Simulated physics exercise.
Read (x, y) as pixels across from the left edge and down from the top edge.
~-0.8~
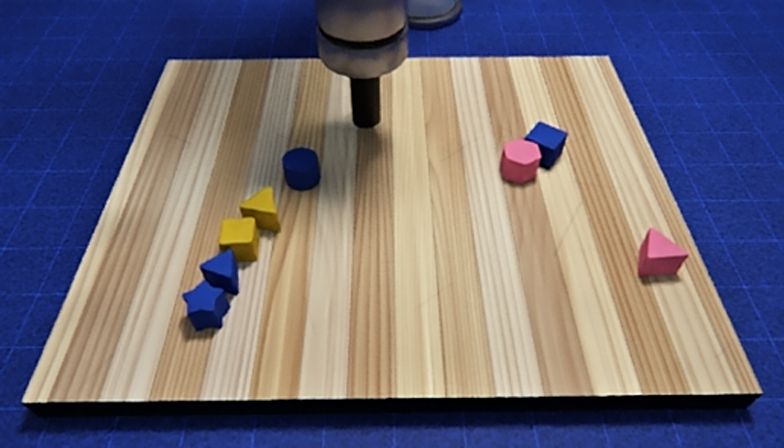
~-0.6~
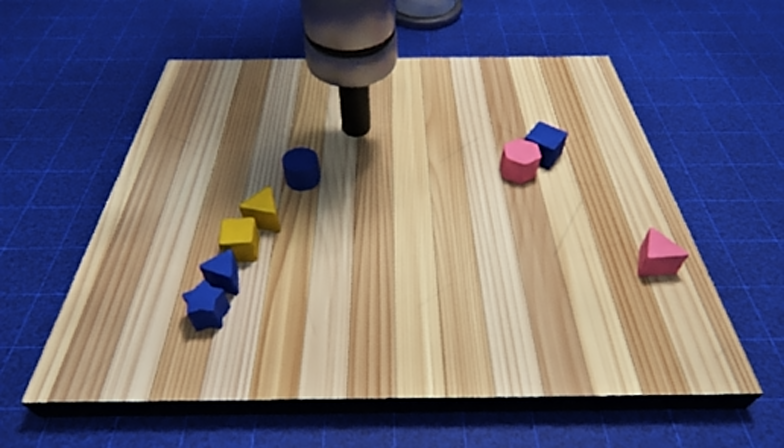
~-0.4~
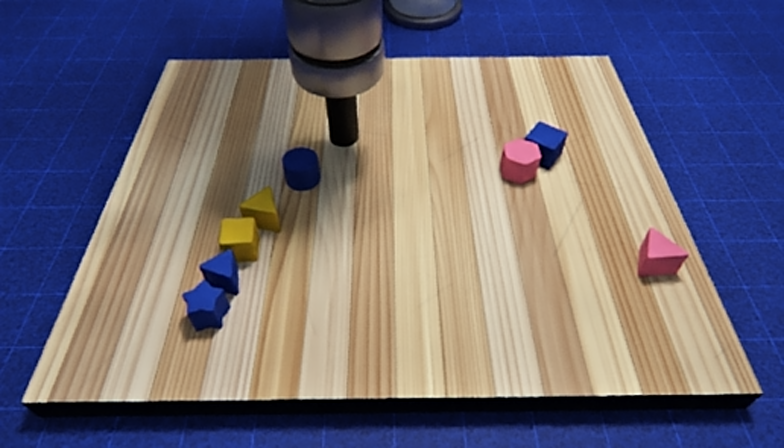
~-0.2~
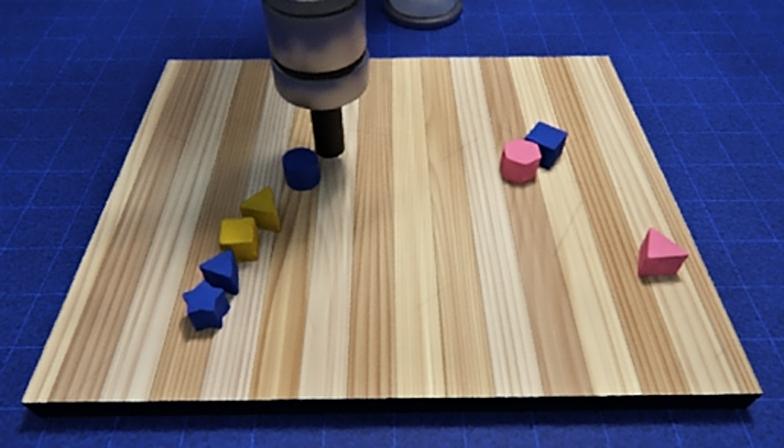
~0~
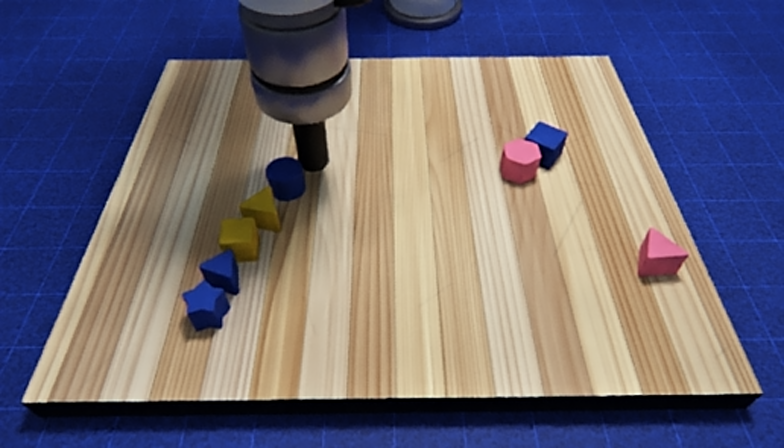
A robotic arm moving down and left across a striped wooden board, nudging a blue disc slightly toward a yellow triangle.
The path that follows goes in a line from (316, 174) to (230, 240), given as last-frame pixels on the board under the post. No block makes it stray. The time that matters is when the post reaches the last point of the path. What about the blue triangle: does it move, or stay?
It is shifted.
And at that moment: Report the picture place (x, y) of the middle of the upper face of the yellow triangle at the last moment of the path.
I'd say the yellow triangle ends with its top centre at (192, 225).
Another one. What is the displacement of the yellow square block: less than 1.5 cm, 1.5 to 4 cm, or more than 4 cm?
Between 1.5 and 4 cm.
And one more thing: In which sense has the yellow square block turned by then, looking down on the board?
I'd predict that, seen from above, the yellow square block rotates counter-clockwise.
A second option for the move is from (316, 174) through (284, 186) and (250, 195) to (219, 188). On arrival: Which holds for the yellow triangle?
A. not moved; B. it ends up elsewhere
Choice B: It ends up elsewhere.
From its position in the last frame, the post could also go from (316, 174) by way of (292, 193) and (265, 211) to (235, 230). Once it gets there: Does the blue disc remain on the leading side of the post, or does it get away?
Slid off.
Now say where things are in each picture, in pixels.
Lower end of the post (367, 120), tops of blocks, blue triangle (220, 264), yellow square block (237, 230), yellow triangle (261, 201), blue disc (300, 159), in the first frame.
Post (356, 128), blocks as before, in the second frame.
Post (344, 138), blocks as before, in the third frame.
Post (330, 149), blocks as before, in the fourth frame.
Post (314, 162), blue triangle (220, 264), yellow square block (237, 230), yellow triangle (261, 201), blue disc (284, 168), in the fifth frame.
What follows on the original path. One third of the way, post (286, 183); yellow square block (236, 233); yellow triangle (243, 204), turned 60° anticlockwise; blue disc (250, 181).
Two thirds of the way, post (257, 205); yellow square block (234, 236), turned 15° anticlockwise; yellow triangle (218, 212), turned 65° anticlockwise; blue disc (226, 186).
At the end, post (226, 228); blue triangle (219, 273), turned 15° clockwise; yellow square block (229, 246), turned 20° anticlockwise; yellow triangle (192, 225); blue disc (222, 188).
